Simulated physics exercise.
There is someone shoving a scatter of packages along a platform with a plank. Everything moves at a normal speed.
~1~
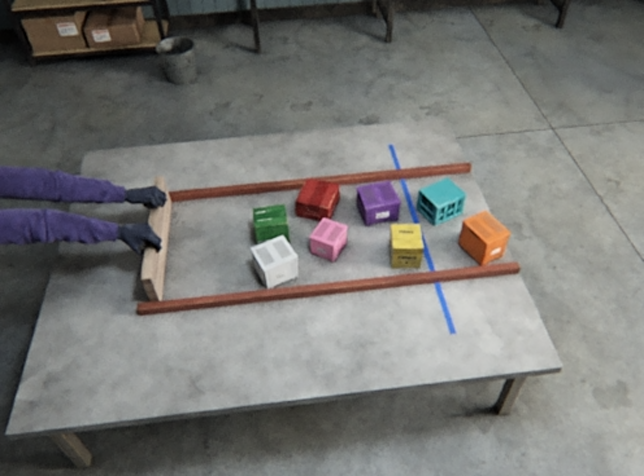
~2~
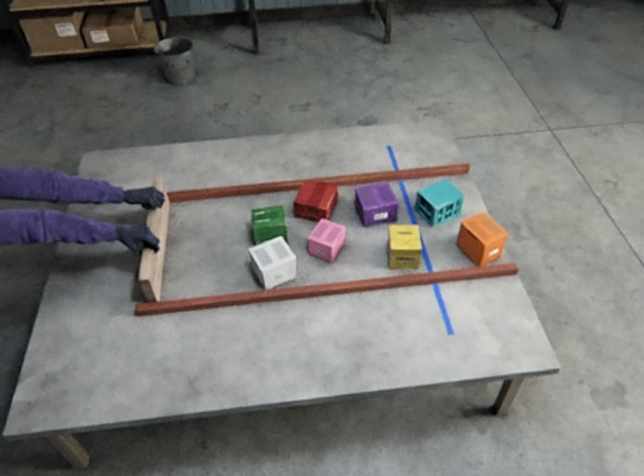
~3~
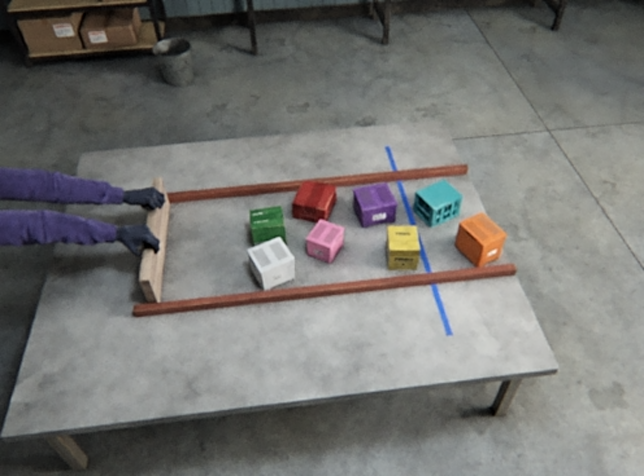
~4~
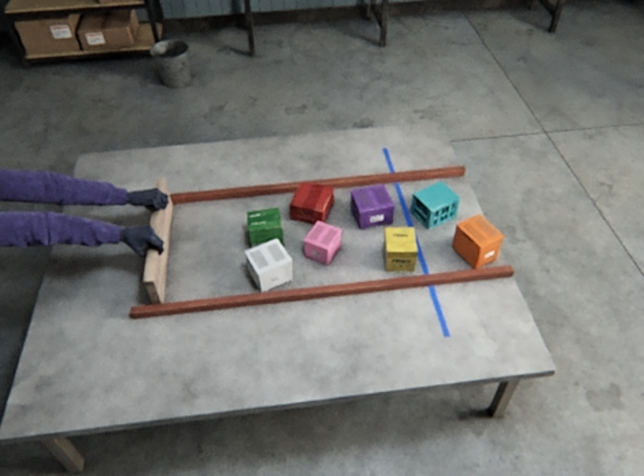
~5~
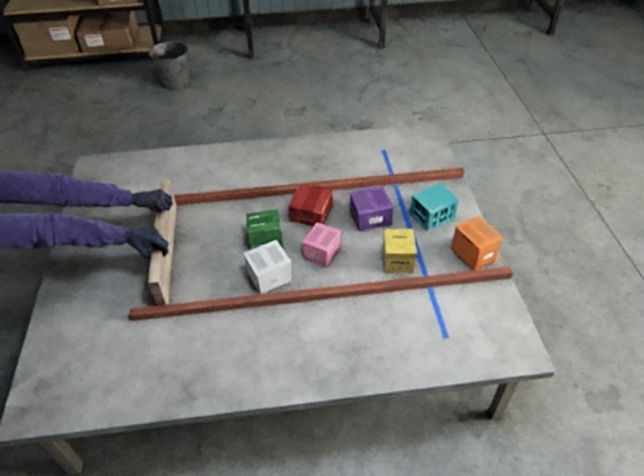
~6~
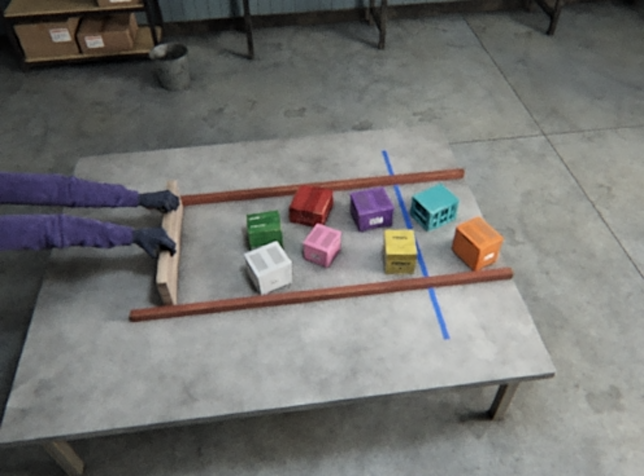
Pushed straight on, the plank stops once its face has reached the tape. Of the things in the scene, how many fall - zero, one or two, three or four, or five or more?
It will most likely knock one or two off.
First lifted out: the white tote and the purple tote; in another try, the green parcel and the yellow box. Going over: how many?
The first try gives 0, the second gives 1.
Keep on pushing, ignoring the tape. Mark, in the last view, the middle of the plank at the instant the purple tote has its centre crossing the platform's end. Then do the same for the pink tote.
Approx. (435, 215) for the first, approx. (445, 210) for the second.
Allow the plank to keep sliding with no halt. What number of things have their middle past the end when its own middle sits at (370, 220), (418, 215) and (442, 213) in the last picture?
Middles past end - pos 1: 0, pos 2: 2, pos 3: 4.
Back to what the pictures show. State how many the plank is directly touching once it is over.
That comes to 3.
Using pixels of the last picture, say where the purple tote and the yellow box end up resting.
The first one ends at (458, 204), the second at (479, 247).
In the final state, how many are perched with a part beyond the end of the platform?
I get 0.
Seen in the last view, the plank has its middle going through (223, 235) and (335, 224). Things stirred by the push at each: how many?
Moved so far: 0, later 6.
Soon after, none off yet; orange tote at rest near (476, 245); turquoise crate at rest near (434, 207); yellow box at rest near (399, 252).
After that, none off yet; orange tote at rest near (476, 245); turquoise crate displaced a little near (456, 208); yellow box displaced about its own width near (433, 252).
In the end, the number that fall off is one or two; gone, turquoise crate and orange tote.
